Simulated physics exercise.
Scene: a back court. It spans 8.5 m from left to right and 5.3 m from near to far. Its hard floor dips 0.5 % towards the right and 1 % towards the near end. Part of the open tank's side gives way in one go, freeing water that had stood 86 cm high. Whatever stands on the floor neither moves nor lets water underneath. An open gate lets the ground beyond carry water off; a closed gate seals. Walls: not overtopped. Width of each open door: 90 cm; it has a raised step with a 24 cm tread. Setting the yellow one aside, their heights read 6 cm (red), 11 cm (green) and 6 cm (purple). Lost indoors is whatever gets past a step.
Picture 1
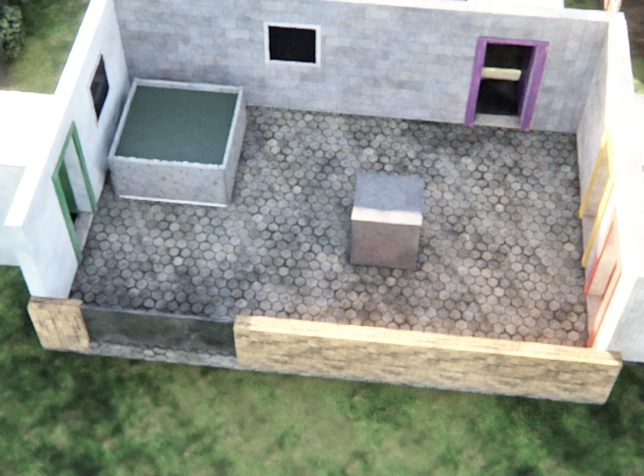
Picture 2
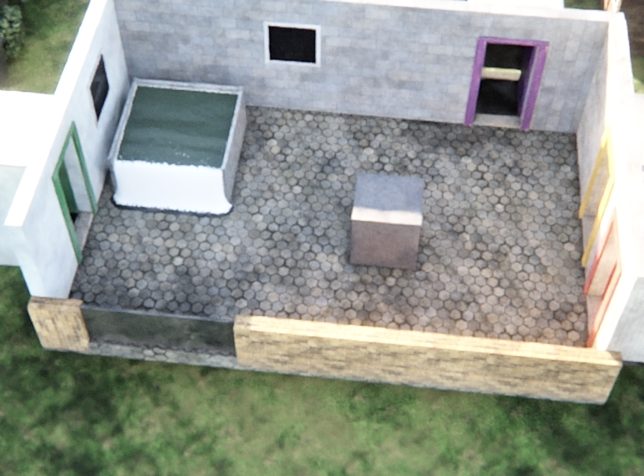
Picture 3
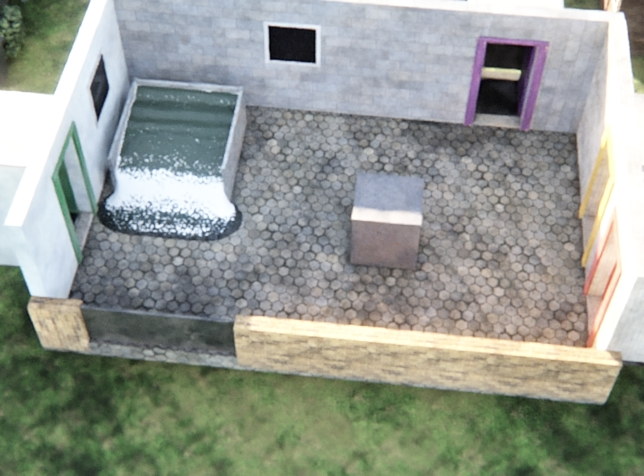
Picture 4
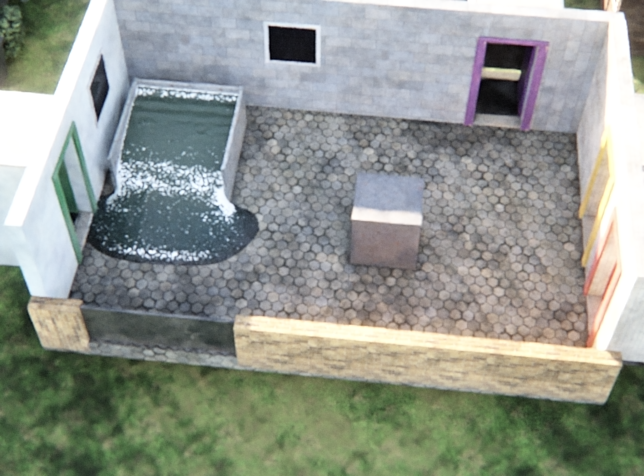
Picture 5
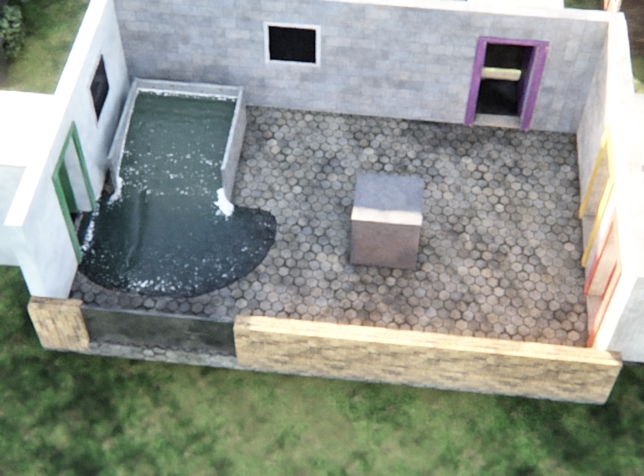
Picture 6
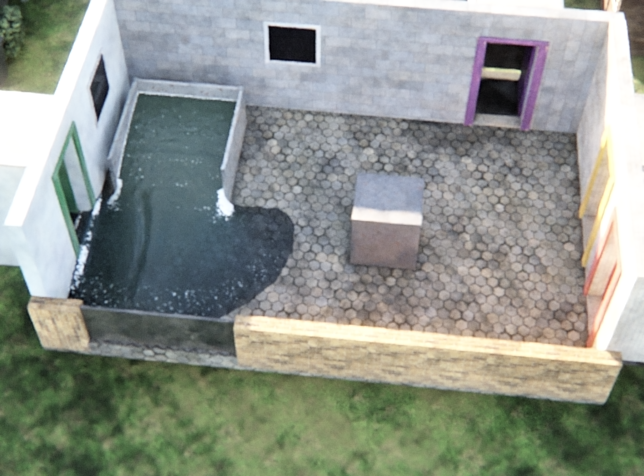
A paved courtyard with pale walls is seen from high above its near side, with grass beyond a low tan wall. A grey-rimmed tank of dark green water stands at the back left, a grey block near the middle, a green doorframe at left, purple at the back, yellow and red at right. The tank's near side gives way and foaming water pours out, spreading toward the viewer and rightward across the paving, while the camera stays still.
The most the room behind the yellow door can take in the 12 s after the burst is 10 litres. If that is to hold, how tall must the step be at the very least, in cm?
Close to 10 cm is just enough.
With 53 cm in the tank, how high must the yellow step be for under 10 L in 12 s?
Roughly 5.0 cm high.
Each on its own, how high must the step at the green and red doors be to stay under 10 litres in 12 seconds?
Roughly 22 cm for the green door and roughly 24 cm for the red door.
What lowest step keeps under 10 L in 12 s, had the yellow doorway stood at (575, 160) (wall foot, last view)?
Something near 9.5 cm.
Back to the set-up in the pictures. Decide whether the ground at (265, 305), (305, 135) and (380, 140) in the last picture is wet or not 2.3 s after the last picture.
First wet through, second bone-dry, third bone-dry.
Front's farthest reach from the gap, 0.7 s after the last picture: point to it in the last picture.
(315, 352).
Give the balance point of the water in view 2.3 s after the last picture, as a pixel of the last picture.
It lies near (214, 269) in the last picture.
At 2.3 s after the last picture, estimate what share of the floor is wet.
Near 45 per cent of the open floor.
Then, 0.7 s after the last picture water covers 30 % of the floor, deepest (62 cm) near (59, 326); it has not reached the yellow door.
Then, 2.3 s after the last picture water covers 45 % of the floor, deepest (29 cm) near (59, 326); it has not reached the yellow door.
Then, 11.3 s after the last picture water covers 100 % of the floor, deepest (12 cm) near (570, 209); 7 cm at the yellow door, 7 litres in over its 11 cm step.
At the yellow door as built, the water peaked near 16 cm, 3.7 s after the last picture.
With a step of 8 cm, 22 litres would have come in within the 12 s; with 11 cm, 7 litres. So under 10 litres takes about 10 cm.
